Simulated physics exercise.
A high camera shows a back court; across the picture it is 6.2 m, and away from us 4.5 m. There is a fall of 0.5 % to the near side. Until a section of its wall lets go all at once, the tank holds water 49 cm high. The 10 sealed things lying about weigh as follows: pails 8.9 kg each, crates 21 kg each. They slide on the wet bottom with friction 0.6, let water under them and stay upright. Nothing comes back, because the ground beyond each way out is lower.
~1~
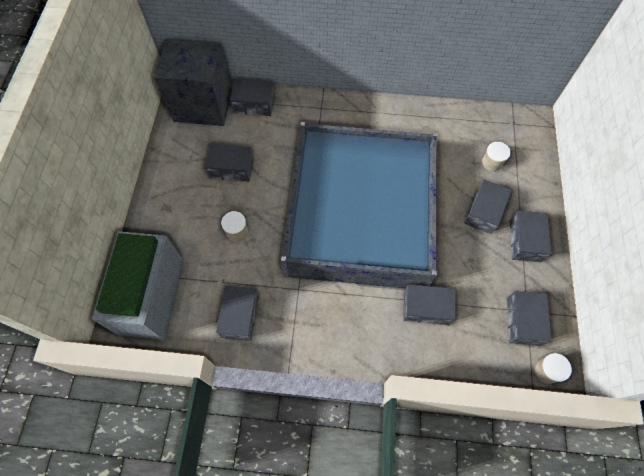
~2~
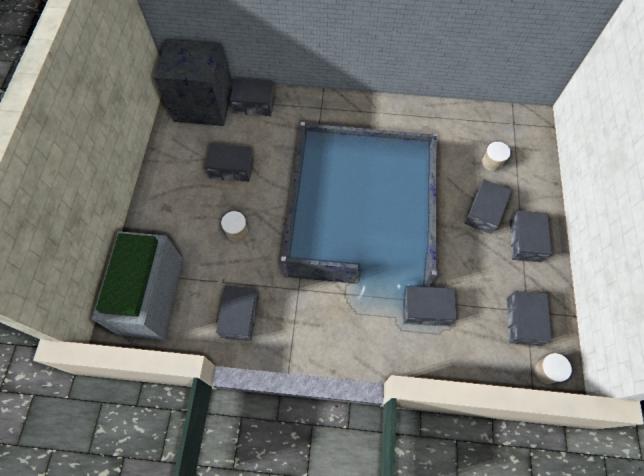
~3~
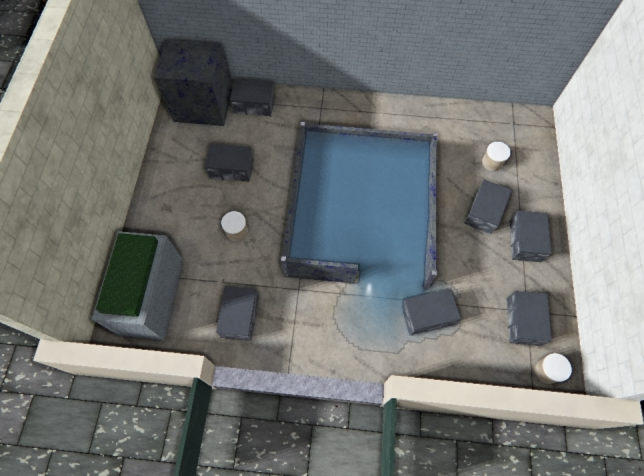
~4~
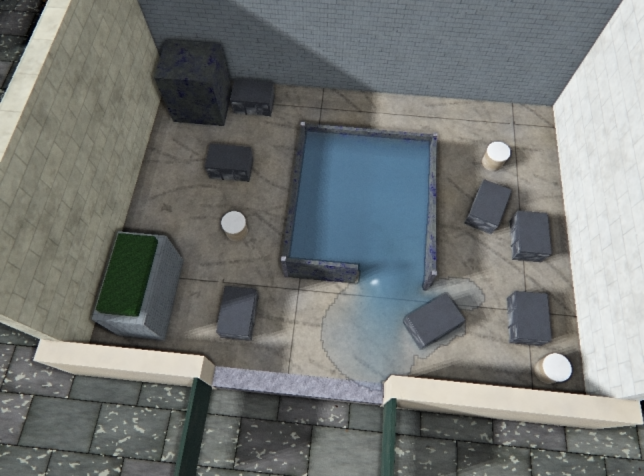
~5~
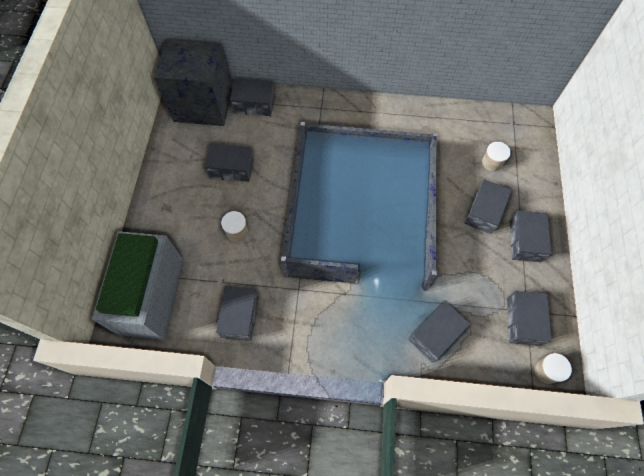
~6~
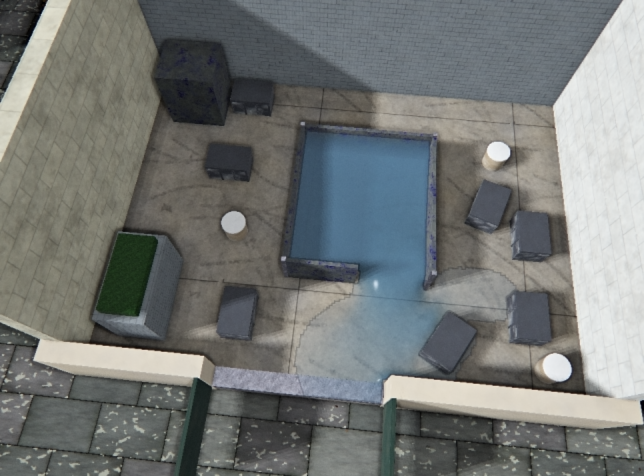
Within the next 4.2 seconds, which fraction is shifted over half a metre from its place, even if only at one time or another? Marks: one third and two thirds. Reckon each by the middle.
By the time shown, one third up to two thirds will have gone that far.
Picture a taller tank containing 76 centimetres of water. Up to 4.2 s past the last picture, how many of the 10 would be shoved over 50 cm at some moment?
The answer would then be 6.
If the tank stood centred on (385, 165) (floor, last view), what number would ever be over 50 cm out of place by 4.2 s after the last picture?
Result: 3 of them.
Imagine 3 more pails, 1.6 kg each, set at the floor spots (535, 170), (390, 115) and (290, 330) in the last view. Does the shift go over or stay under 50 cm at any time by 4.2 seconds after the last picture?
Result, in sequence: Above the mark / below the mark / below the mark.
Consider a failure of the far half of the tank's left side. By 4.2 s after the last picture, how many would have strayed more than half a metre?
Result: 2 of them.
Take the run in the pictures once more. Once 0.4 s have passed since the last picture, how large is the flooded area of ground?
I'd put it close to 7.0 m2.
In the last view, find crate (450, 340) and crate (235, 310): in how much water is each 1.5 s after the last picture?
Depth approx. 17 cm / 0 cm.
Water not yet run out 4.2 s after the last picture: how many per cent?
Around 72 per cent of the water is still in there.
Then, 0.4 s after the last picture 1 of 10 are over 50 cm from their spots; 0 afloat.
Then, 1.5 s after the last picture 1 of 10 are over 50 cm from their spots; 2 afloat.
Then, 2.8 s after the last picture 3 of 10 are over 50 cm from their spots; 1 afloat.
Then, 4.2 s after the last picture 4 of 10 are over 50 cm from their spots, and 4 have been at some point; 0 afloat.
